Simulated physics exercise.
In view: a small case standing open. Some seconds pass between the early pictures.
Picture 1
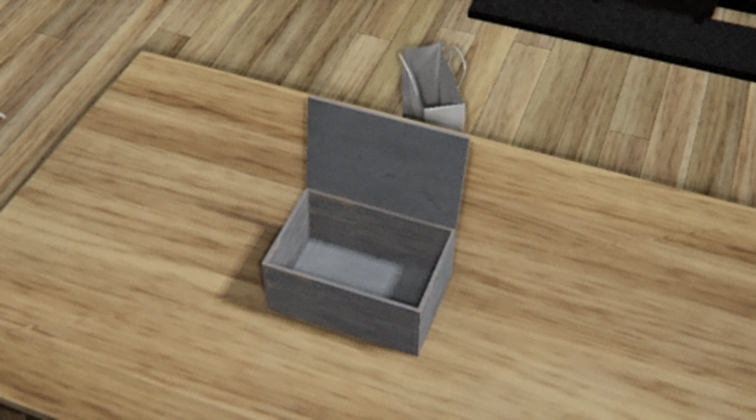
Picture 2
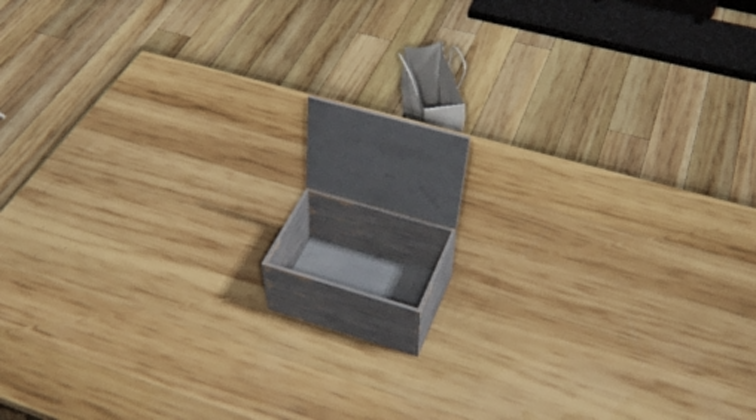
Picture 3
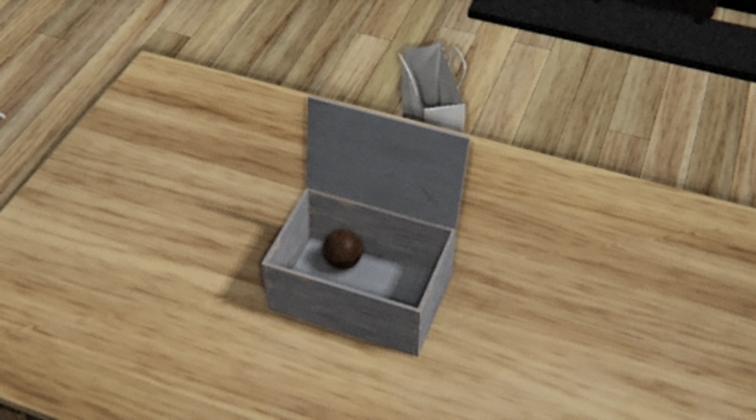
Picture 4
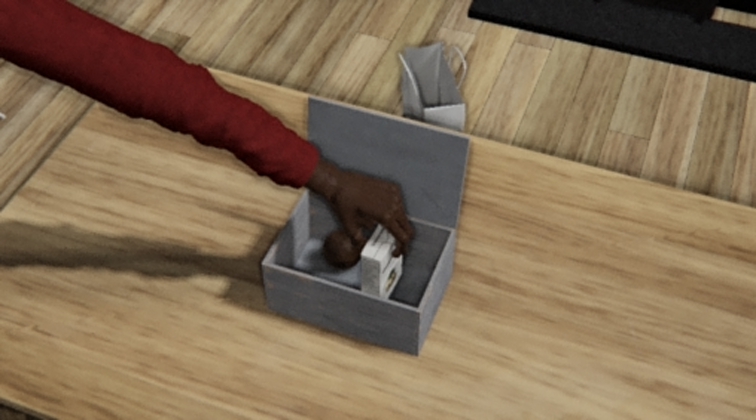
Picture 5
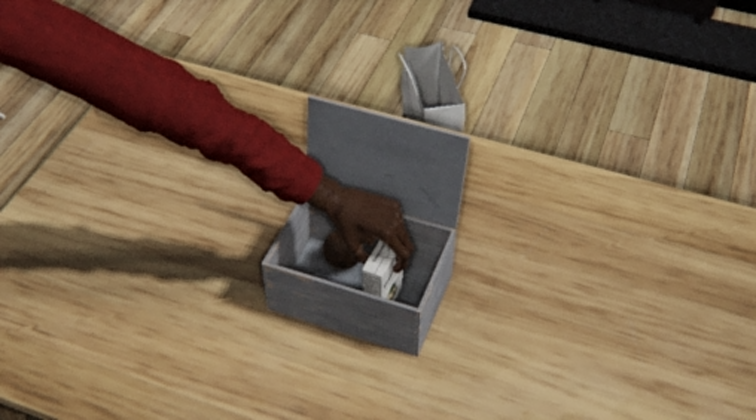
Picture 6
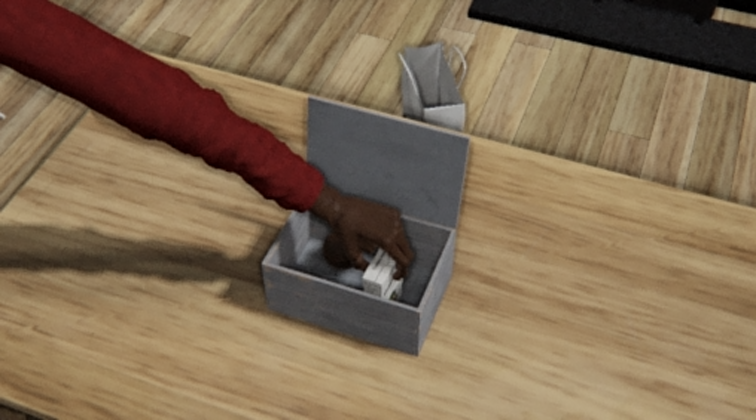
In the video, an open gray box sits empty on a wooden table, then a brown ball appears inside it. A red-sleeved arm reaches in from the left, and its hand lowers a small white packet into the box beside the ball.
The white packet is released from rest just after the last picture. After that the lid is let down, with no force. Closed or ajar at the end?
Here the lid will not close.
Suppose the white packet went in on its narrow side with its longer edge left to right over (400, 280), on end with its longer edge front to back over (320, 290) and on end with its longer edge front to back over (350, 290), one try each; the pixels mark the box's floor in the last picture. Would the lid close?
First try: It sits on the rim; second try: It is held up; third try: It stays ajar.
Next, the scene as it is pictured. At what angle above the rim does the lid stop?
Some 12° above the rim.
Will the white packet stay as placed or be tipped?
The white packet keeps its pose.
Then, 1.20 s past the last view, lid starting down.
Then, 1.70 s past the last view, lid 53° above the rim.
Then, 2.10 s past the last view, lid 22° above the rim.
Finally, lid 12° above the rim; both still in place. Final places as the last picture's camera would see them, white packet near (383, 287).
